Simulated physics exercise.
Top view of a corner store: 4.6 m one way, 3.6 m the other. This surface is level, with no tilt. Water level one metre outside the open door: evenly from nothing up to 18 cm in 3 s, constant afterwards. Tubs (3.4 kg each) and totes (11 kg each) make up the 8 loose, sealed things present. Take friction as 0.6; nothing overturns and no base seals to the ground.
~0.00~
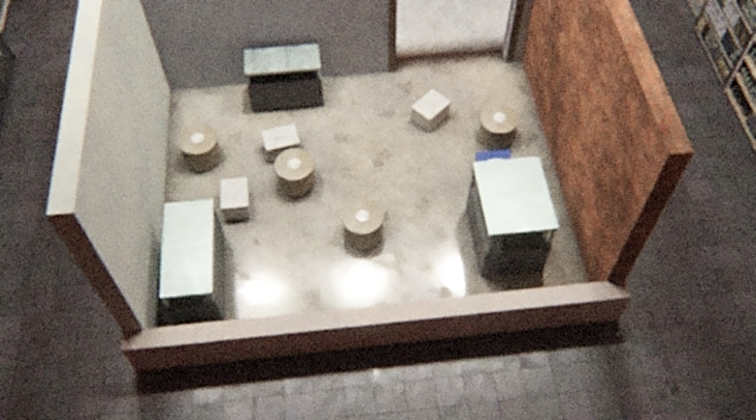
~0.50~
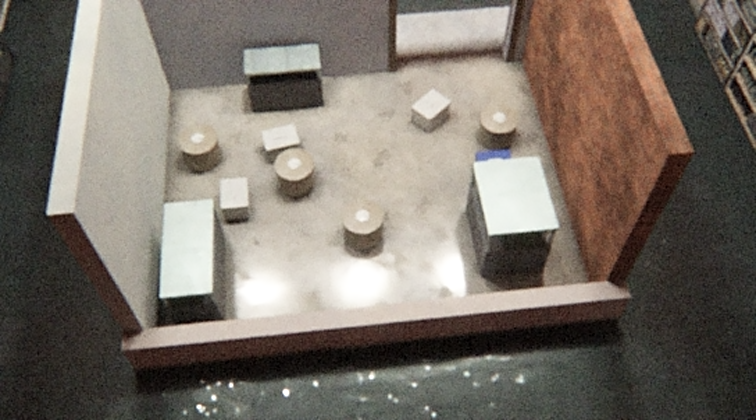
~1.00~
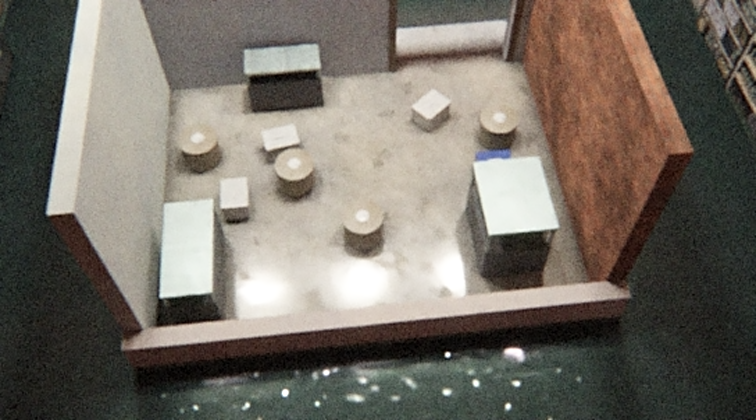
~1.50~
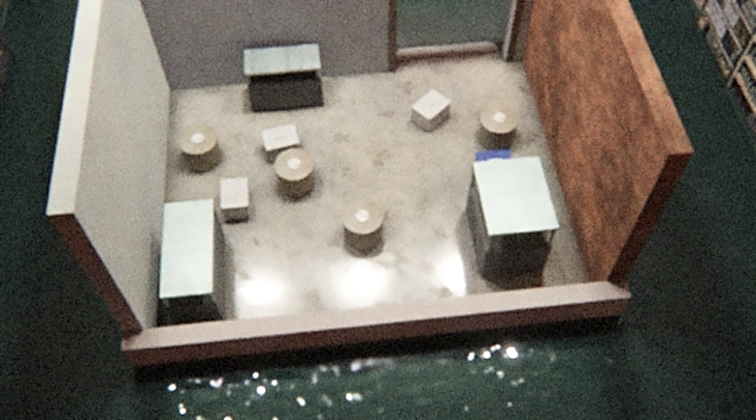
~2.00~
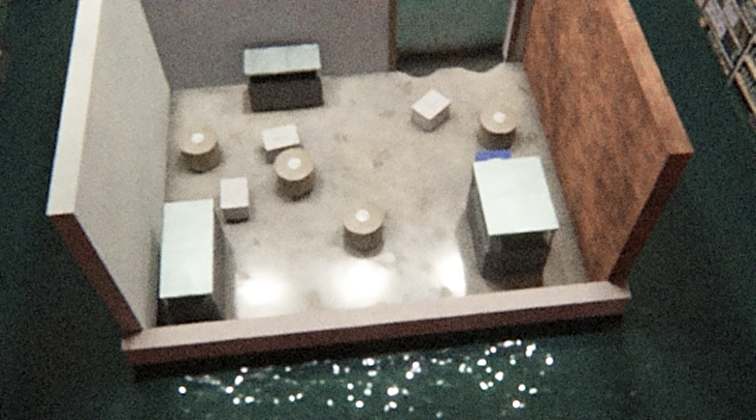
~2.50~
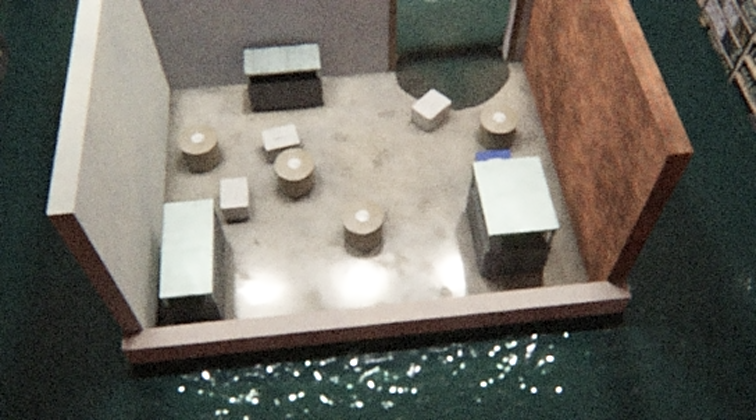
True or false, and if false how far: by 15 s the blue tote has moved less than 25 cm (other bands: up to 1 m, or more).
False, more than 1 m.
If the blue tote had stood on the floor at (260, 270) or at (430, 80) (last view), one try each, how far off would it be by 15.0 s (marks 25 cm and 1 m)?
The first time it wanders far off, the second time it wanders far off.
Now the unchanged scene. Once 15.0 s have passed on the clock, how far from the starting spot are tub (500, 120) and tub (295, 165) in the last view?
Shifts: 120 cm / 140 cm.
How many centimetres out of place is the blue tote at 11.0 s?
Some 140 cm from the start.
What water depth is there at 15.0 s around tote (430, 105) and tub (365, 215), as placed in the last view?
First roughly 13 cm, second roughly 13 cm.
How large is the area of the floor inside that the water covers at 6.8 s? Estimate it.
About 12 m2.
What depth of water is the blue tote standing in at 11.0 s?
About 9 cm.
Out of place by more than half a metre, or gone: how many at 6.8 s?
The number comes to 3.
After 3.5 s the blue tote is near (495, 161), 0.0 m from its start, aground; 0 afloat.
After 6.8 s the blue tote is near (473, 184), 0.4 m from its start, aground; 2 afloat.
After 11.0 s the blue tote is near (436, 250), 1.4 m from its start, afloat; 6 afloat.
After 15.0 s the blue tote is near (352, 245), 2.0 m from its start, afloat; 8 afloat.
